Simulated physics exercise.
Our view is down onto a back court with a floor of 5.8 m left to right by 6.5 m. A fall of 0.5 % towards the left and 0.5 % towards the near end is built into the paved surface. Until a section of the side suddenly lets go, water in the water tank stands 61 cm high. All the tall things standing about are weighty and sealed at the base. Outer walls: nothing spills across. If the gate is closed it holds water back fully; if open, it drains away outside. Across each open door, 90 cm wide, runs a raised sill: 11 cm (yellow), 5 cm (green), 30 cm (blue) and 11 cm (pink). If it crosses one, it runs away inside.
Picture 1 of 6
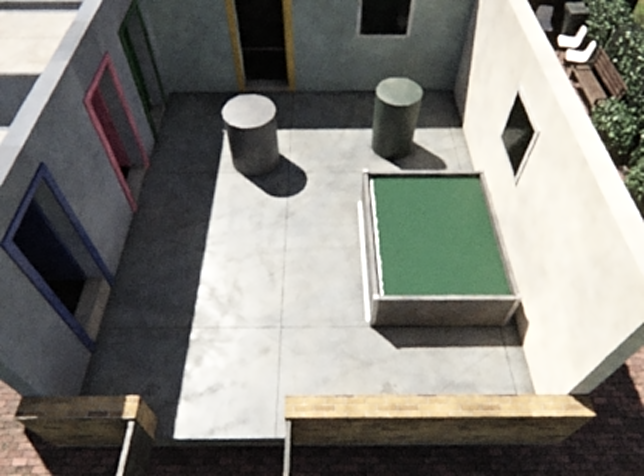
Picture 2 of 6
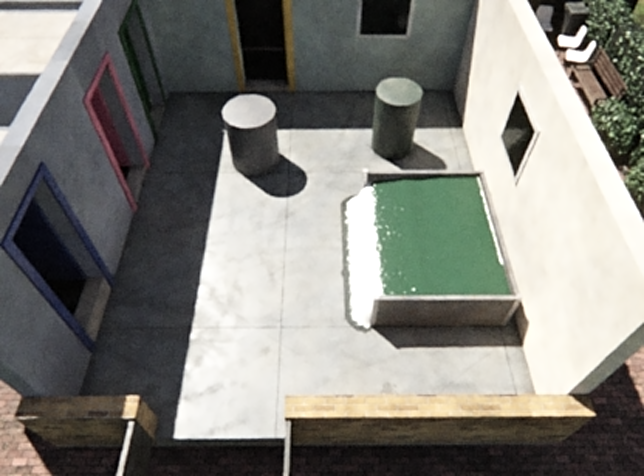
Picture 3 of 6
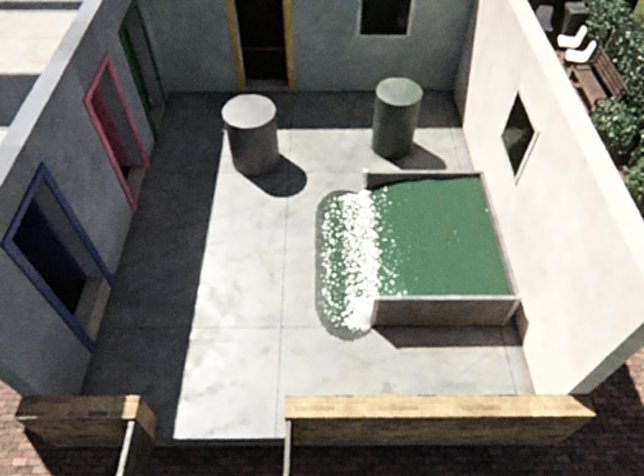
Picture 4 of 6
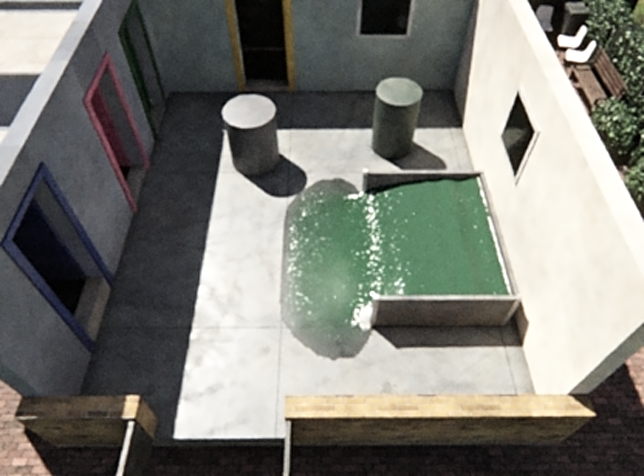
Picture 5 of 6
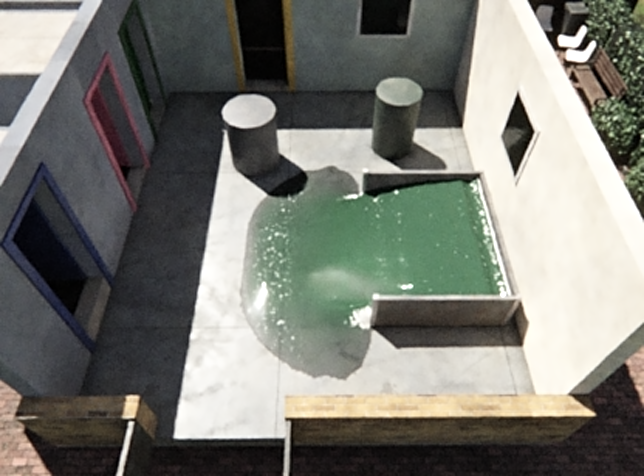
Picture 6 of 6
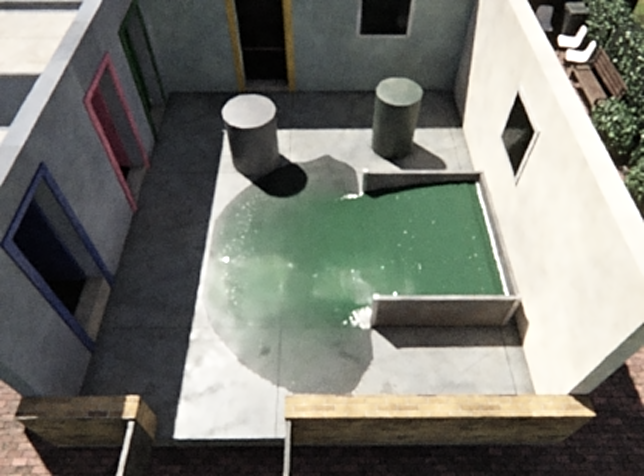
Green water pours from the open left side of a low rectangular tank, seen from high above a walled, pale-floored courtyard. Two grey cylinders stand behind it, with blue, pink and green framed openings along the left wall and a yellow one at the back. White froth leads the first surge, then the water fans leftward across the floor in a widening, rounded sheet while the view stays still.
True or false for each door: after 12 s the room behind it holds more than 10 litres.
Yellow door: False; green door: True; blue door: False; pink door: True.
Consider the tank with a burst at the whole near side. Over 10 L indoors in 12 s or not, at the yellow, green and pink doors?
Outcomes - yellow: Not exceeded, green: Exceeded, pink: Not exceeded.
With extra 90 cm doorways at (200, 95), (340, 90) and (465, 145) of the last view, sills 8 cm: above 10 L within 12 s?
Result in order - more than that, not enough, not enough.
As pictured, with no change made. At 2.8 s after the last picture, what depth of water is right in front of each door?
Measured in centimetres, the yellow door gives 4, the green door 7, the blue door 21 and the pink door 19.
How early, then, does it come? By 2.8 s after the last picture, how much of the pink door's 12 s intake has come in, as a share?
Some 85 in a hundred.
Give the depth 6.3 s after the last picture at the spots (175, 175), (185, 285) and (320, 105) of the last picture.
Reading - approx. 7 / 8 / 4 cm.
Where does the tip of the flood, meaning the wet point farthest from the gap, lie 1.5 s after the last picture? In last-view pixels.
Roughly at pixel (162, 122).
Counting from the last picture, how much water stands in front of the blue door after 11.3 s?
Looks like about 4.5 cm at that spot.
Then, 0.7 s after the last picture water covers 45 % of the floor and is deepest (32 cm) near (117, 271); yellow door not reached, green door not reached, blue door 23 cm at the sill, 0 L in, pink door 9 cm at the sill, 0 L in.
Then, 1.5 s after the last picture water covers 55 % of the floor and is deepest (40 cm) near (74, 418); yellow door not reached, green door 2 cm at the sill, 0 L in, blue door 30 cm at the sill, 0 L in, pink door 26 cm at the sill, 27 L in.
Then, 2.8 s after the last picture water covers 60 % of the floor and is deepest (26 cm) near (74, 418); yellow door 4 cm at the sill, 0 L in, green door 7 cm at the sill, 1 L in, blue door 21 cm at the sill, 0 L in, pink door 19 cm at the sill, 100 L in.
Then, 6.3 s after the last picture water covers 95 % of the floor and is deepest (11 cm) near (502, 360); yellow door 7 cm at the sill, 0 L in, green door 10 cm at the sill, 21 L in, blue door 9 cm at the sill, 0 L in, pink door 7 cm at the sill, 118 L in.
Then, 11.3 s after the last picture water covers 100 % of the floor and is deepest (8 cm) near (419, 198); yellow door 4 cm at the sill, 0 L in, green door 5 cm at the sill, 45 L in, blue door 5 cm at the sill, 0 L in, pink door 5 cm at the sill, 118 L in.
